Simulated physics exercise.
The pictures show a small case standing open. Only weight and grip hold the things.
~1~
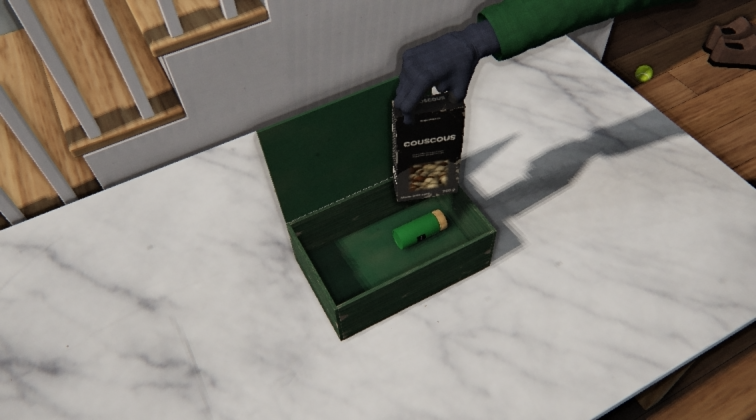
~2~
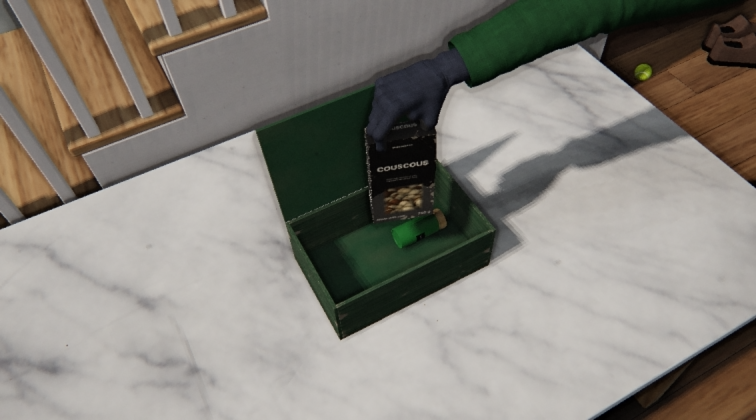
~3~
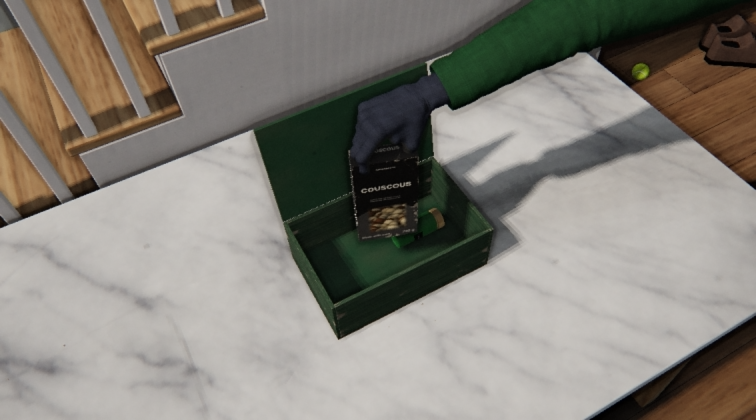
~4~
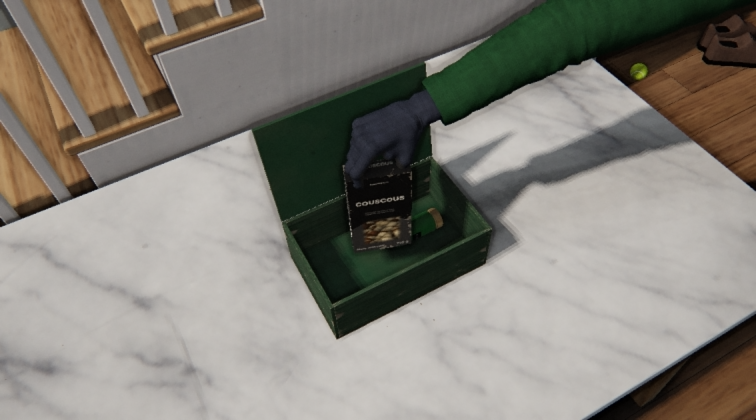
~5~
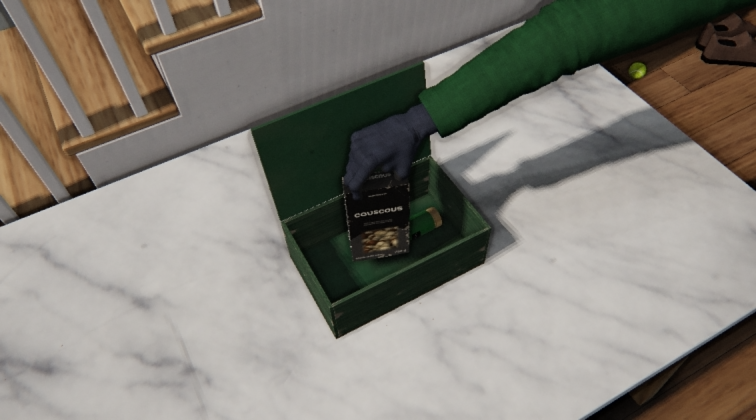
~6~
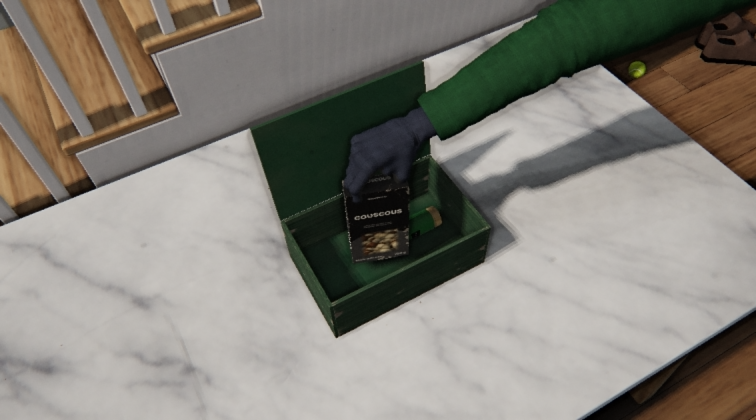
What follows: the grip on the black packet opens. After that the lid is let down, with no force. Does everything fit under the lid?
It is held up.
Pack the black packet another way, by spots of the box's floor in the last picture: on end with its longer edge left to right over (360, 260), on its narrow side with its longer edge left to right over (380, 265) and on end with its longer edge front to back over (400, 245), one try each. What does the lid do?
In the first case it will not close; in the second case it sits on the rim; in the third case it stays ajar.
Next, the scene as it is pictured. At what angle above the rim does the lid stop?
About 14°.
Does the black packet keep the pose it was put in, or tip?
It ends up tilted.
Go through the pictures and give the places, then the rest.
The first picture shows on its way; black packet (427, 150); green shaker (420, 229).
The second picture shows on its way; black packet (401, 174); green shaker (419, 228).
The third picture shows on its way; black packet (385, 194); green shaker (417, 228).
The fourth picture shows on its way; black packet (379, 207); green shaker (416, 227).
The fifth picture shows on its way; black packet (378, 217); green shaker (415, 227).
The sixth picture shows put in, still held; black packet (377, 220); green shaker (415, 226).
Then, 1.40 s past the last view, lid 69° above the rim; black packet displaced a little near (378, 235).
Then, 2.20 s past the last view, lid 25° above the rim; black packet rocked 33° from its first pose near (382, 259).
Finally, lid 15° above the rim; down or leaning hard in the box, black packet; moved from the start, green shaker. Final places as the last picture's camera would see them, black packet near (377, 256).
